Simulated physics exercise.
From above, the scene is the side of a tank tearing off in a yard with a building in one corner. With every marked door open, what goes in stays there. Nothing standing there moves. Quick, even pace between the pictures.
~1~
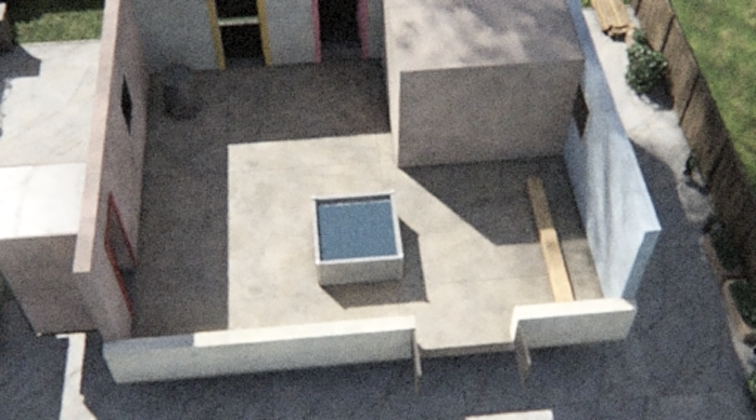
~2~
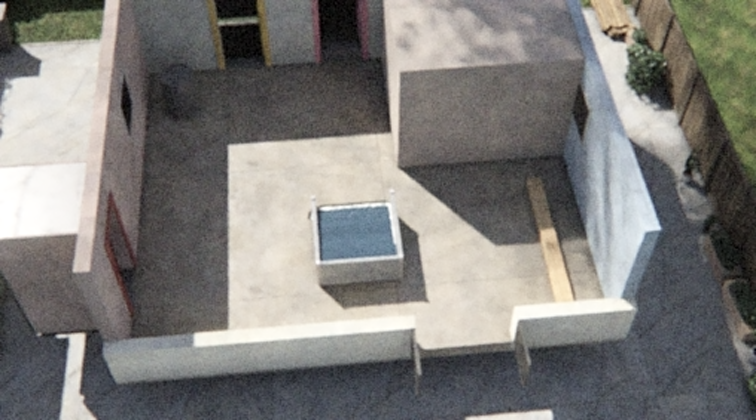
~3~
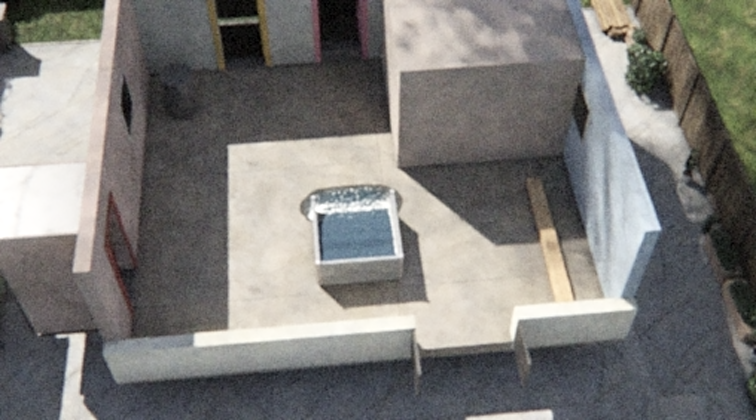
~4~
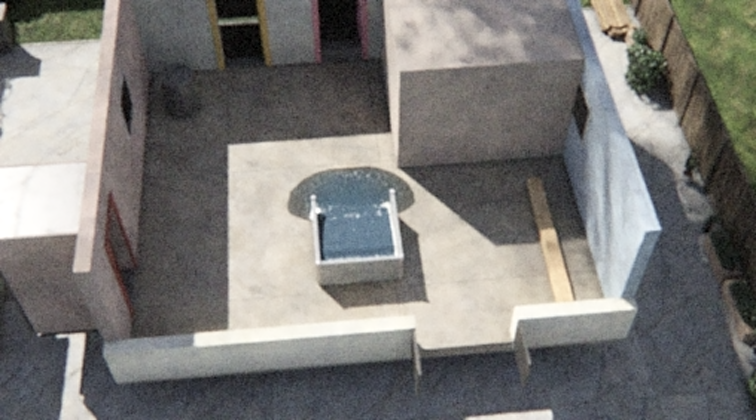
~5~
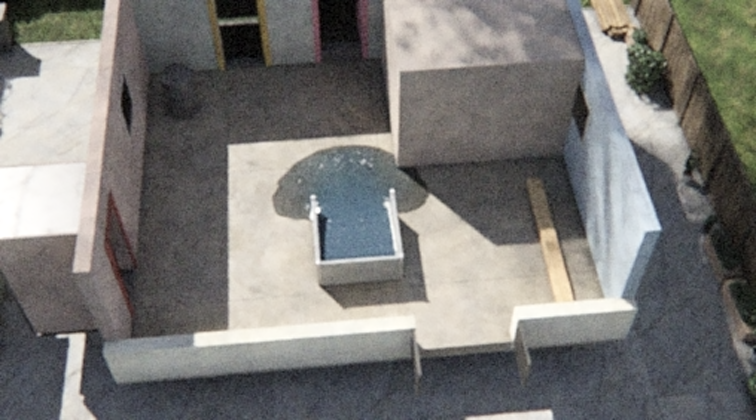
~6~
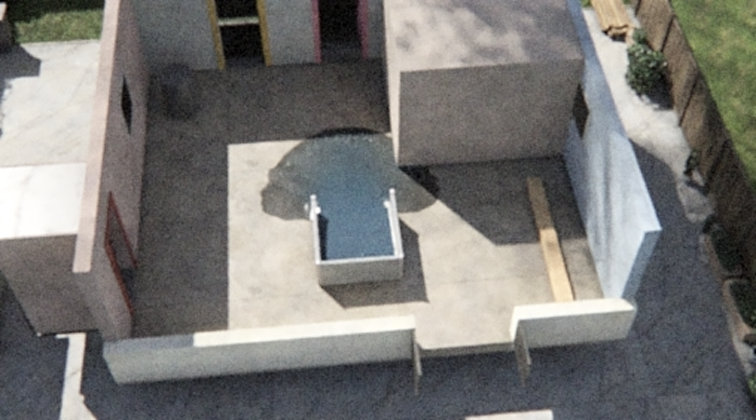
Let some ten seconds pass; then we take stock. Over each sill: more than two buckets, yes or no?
Pink door: No, not more; red door: No, not more; yellow door: Yes, more.
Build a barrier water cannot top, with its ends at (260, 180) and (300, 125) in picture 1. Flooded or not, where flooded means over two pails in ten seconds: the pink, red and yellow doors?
Result - pink door doesn't reach it, red door doesn't reach it, yellow door doesn't reach it.
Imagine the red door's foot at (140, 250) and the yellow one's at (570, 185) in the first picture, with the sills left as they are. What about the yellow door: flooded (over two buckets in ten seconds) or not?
The yellow door falls short.
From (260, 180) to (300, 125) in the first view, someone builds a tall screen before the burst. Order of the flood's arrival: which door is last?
Last: The door marked red.
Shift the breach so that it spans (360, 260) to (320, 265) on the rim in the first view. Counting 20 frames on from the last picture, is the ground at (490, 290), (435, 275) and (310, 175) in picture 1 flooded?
Taking the three spots as listed, they end up inundated, inundated and spared.
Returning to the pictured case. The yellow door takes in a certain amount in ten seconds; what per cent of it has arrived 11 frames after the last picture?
My estimate: Close to 0 per cent.
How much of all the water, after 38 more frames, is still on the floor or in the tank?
About 98 %.
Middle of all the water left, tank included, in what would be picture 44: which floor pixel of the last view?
I reckon somewhere around (282, 133).
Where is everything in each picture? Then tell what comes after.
The first picture shows still water in the open tank at (356, 229).
In the second picture, the front is at (312, 218), out from the gap on the open tank's far side.
In the third picture, water pours out on the open tank's far side and has run to (304, 206).
In the fourth picture, water pours out on the open tank's far side and has run to (306, 182).
In the fifth picture, the front is at (361, 148), out from the gap on the open tank's far side.
In the sixth picture, water pours out on the open tank's far side and has run to (329, 133).
A moment on, water covers 25 % of the floor; the pink door wet at the sill, nothing in, the red door not reached, the yellow door not reached.
Next, water covers 35 % of the floor; the pink door wet at the sill, nothing in, the red door not reached, the yellow door wet at the sill, nothing in.
Then, water covers 35 % of the floor; the pink door wet at the sill, nothing in, the red door not reached, the yellow door over two buckets in.
Later, water covers 45 % of the floor; the pink door wet at the sill, nothing in, the red door not reached, the yellow door over two buckets in.
In the end, water covers 65 % of the floor; the pink door wet at the sill, nothing in, the red door wet at the sill, nothing in, the yellow door over two buckets in.
